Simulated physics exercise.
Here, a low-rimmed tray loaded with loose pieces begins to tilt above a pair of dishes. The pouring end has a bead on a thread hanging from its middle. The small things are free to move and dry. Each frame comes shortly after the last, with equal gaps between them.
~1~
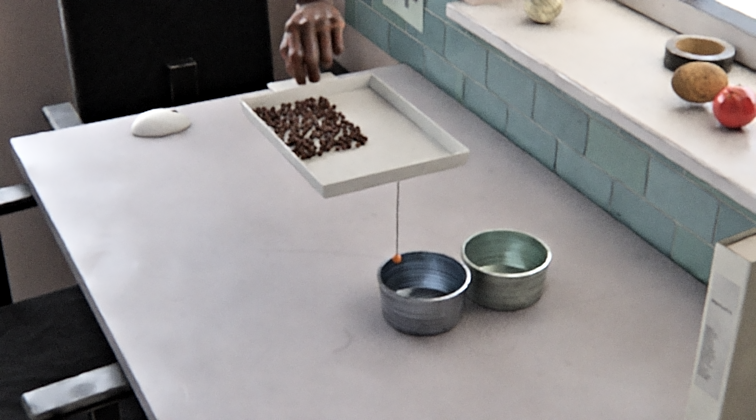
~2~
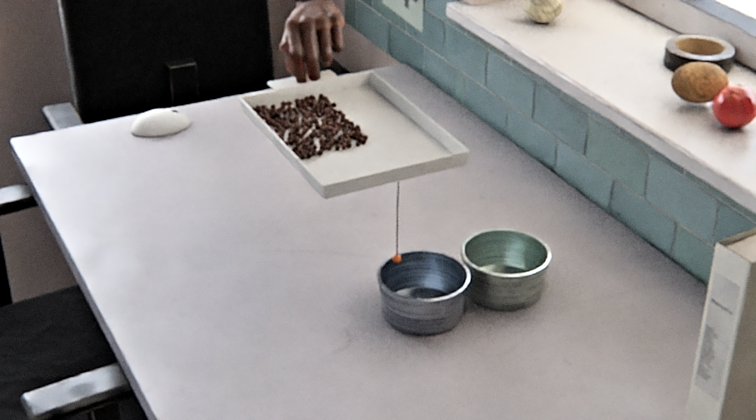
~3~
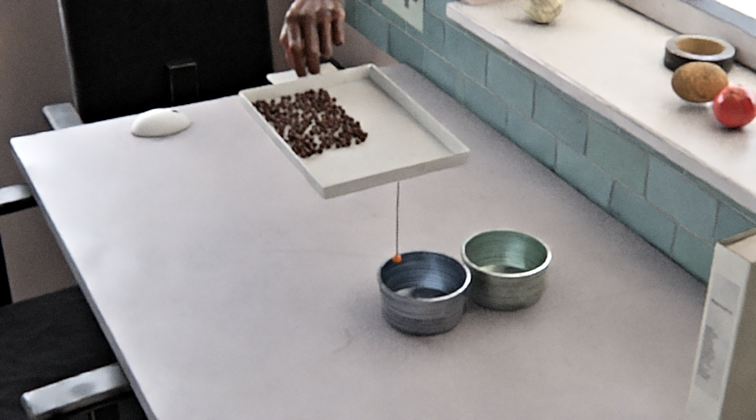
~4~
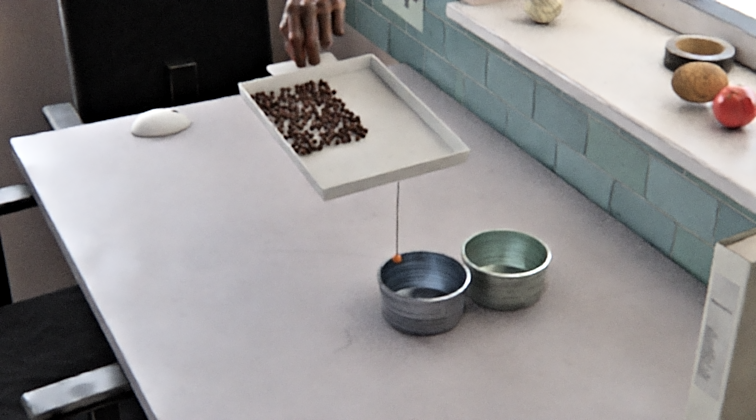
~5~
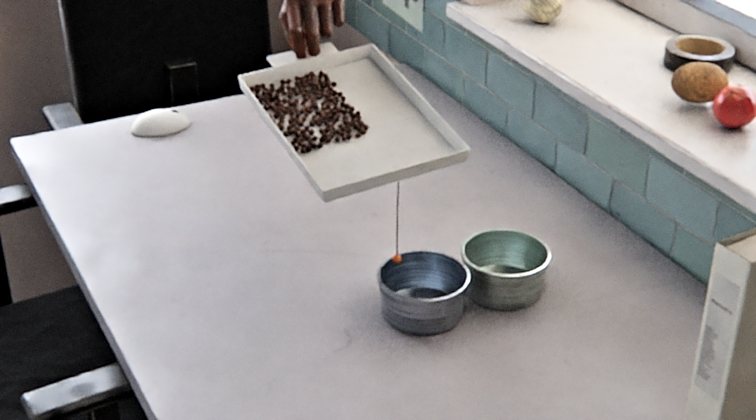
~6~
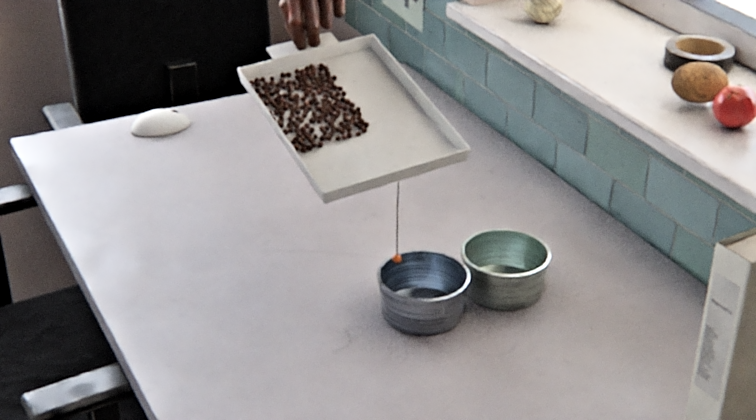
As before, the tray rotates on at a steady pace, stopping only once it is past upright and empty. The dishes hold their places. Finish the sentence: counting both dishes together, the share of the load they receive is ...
The share is smaller than half.
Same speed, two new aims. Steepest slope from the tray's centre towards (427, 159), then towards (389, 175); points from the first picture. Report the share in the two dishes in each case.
In order, 50 in a hundred and 40 in a hundred.
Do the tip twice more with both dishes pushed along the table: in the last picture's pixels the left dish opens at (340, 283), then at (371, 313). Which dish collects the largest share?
Left side first, Left side second.
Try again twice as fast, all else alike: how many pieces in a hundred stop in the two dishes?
Something like 0 percent, give or take.
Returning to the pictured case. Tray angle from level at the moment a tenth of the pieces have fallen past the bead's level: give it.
Around 90°, give or take.
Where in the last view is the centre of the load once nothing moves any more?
Somewhere around (343, 347) in the last picture.
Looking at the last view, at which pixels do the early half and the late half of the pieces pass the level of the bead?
Close to (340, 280), then close to (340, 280).
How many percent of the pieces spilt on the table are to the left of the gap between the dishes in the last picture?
Around 100 per cent, give or take.
Shortly afterwards, tray tipped steeply; all but a few on the tray; only a few outside both; only a few in the air.
Next, tray tipped right over; near a third on the tray; near a quarter outside both; near a third in the air.
Some moments later, tray tipped past a quarter turn; only a few in the left dish; all but a few outside both.
In the end, tray tipped past a quarter turn; only a few in the left dish; none at all in the right dish; all but a few outside both.
